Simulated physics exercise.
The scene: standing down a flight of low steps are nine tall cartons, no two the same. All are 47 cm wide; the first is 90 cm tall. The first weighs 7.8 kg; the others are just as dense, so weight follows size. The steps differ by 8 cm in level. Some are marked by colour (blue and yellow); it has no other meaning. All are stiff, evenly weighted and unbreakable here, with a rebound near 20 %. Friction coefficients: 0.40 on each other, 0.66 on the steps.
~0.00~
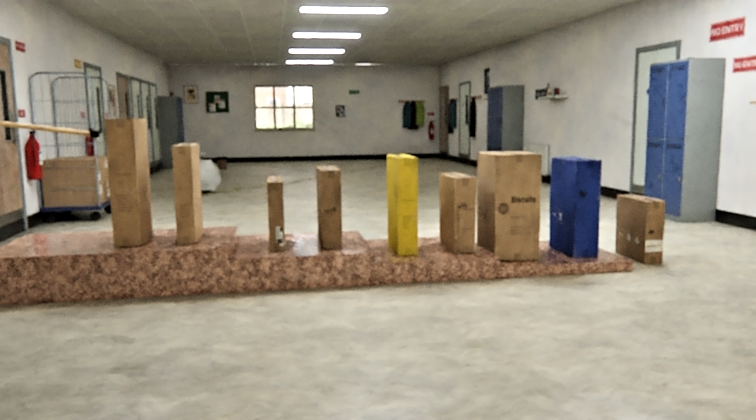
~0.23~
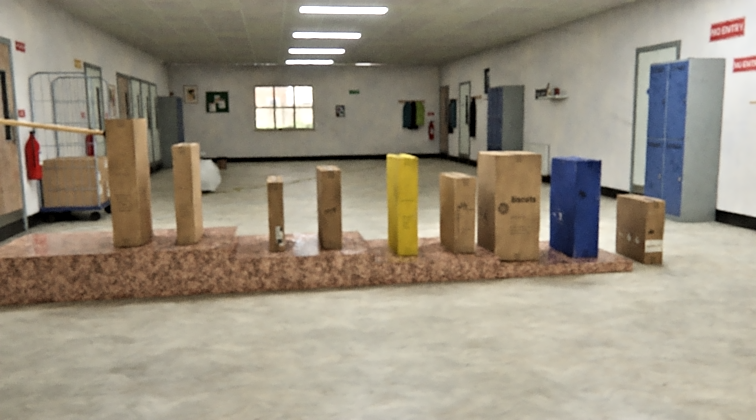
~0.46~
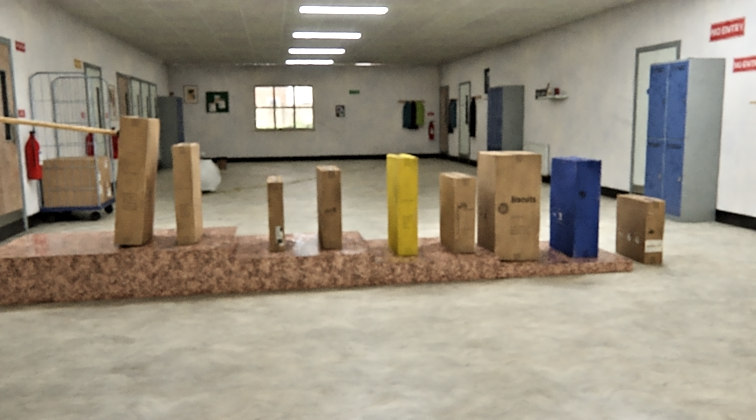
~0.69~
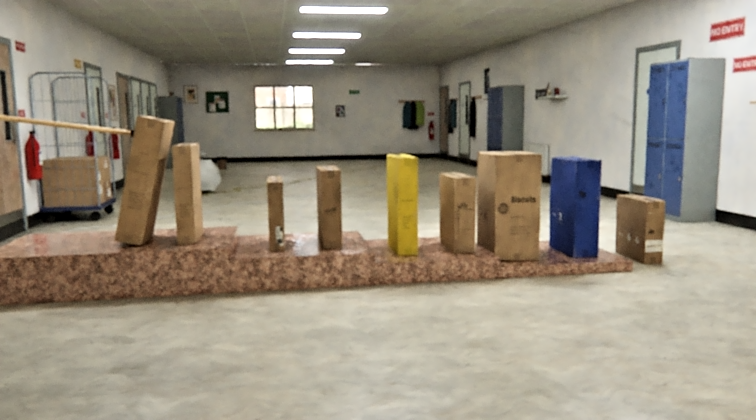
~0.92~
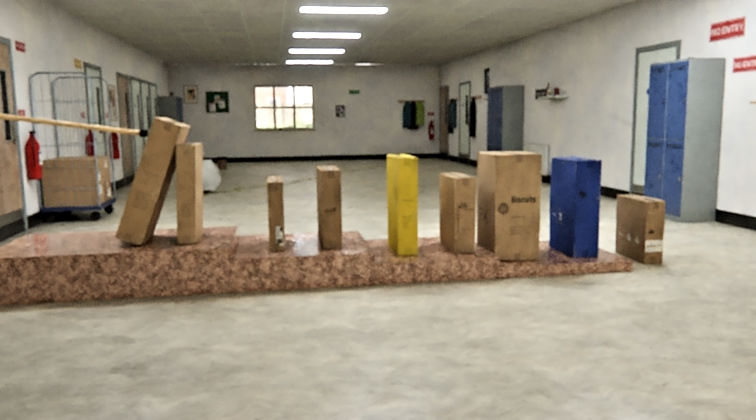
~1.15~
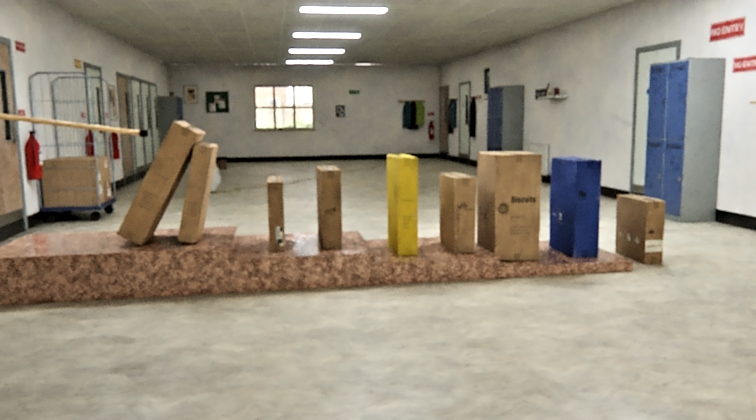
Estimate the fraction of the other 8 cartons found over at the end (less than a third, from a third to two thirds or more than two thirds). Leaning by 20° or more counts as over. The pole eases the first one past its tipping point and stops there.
It comes to between a third and two thirds.
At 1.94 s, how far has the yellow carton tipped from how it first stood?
Roughly 0°.
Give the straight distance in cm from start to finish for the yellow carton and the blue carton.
About: Yellow 30, blue 0.
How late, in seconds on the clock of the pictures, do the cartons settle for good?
At about 3.0 s.
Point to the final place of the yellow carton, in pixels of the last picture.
Near (433, 205).
By 1.48 s, 1 of the 8 other cartons over.
By 1.94 s, 3 of the 8 other cartons over.
When it is over (3.1 s), 4 of the 8 other cartons over; yellow carton tilted 34°; blue carton unmoved. That is 50 per cent. Four left standing. In pixels of the last frame, middles, yellow carton near (433, 205), blue carton near (574, 205).
